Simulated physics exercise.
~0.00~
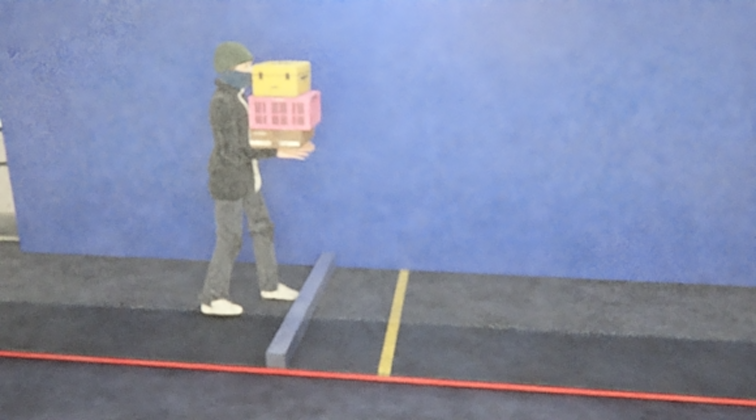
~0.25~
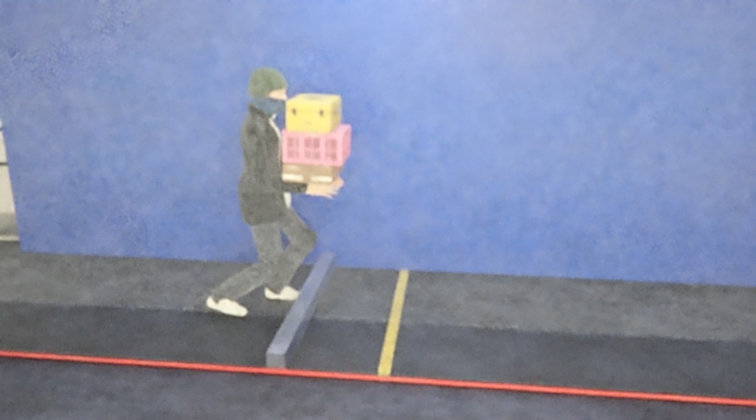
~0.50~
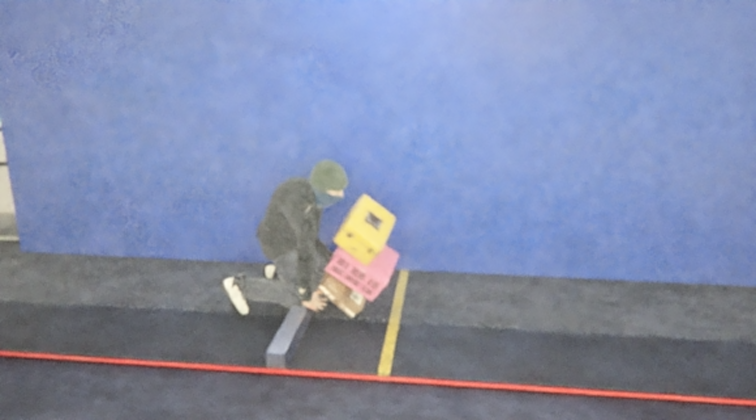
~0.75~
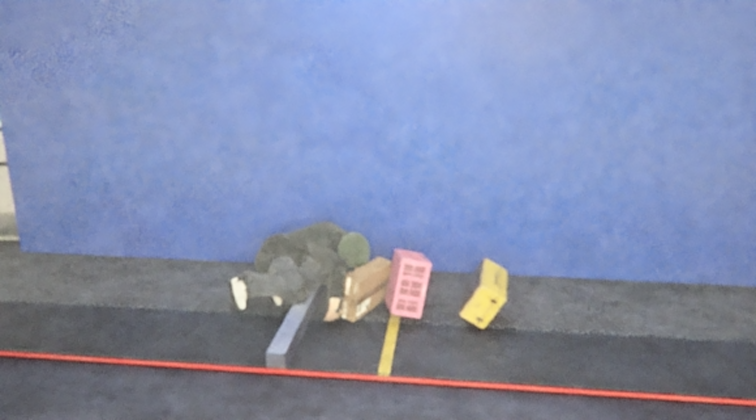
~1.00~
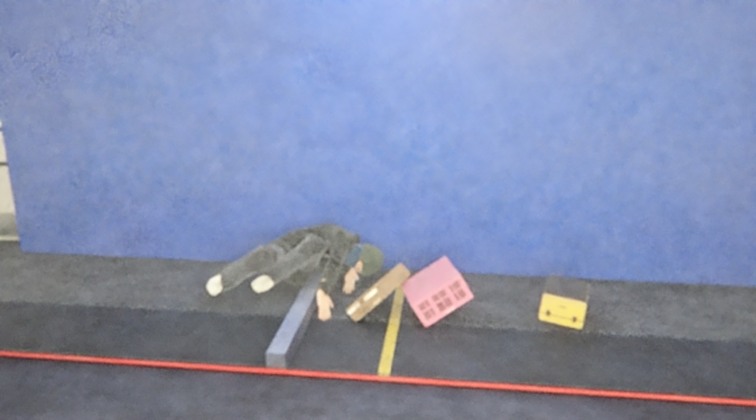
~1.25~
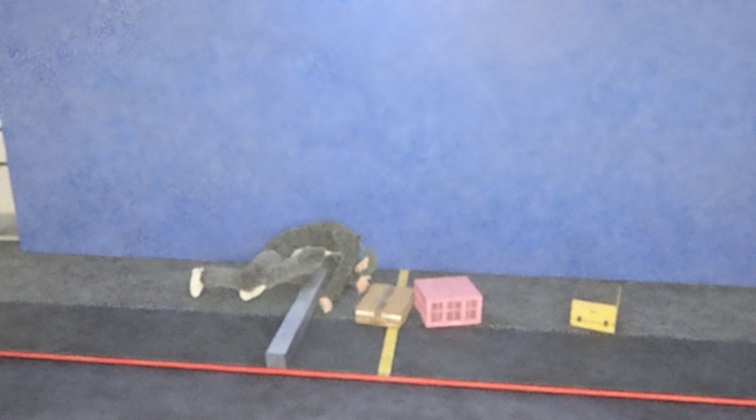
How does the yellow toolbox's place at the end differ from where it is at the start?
At the start the yellow toolbox sits on top of the stack in the person's arms. At the end it lies on the floor, past the yellow line and farthest to the right of the boxes.
A masked person carrying stacked boxes pitches forward over a rail and collapses, scattering them rightward.
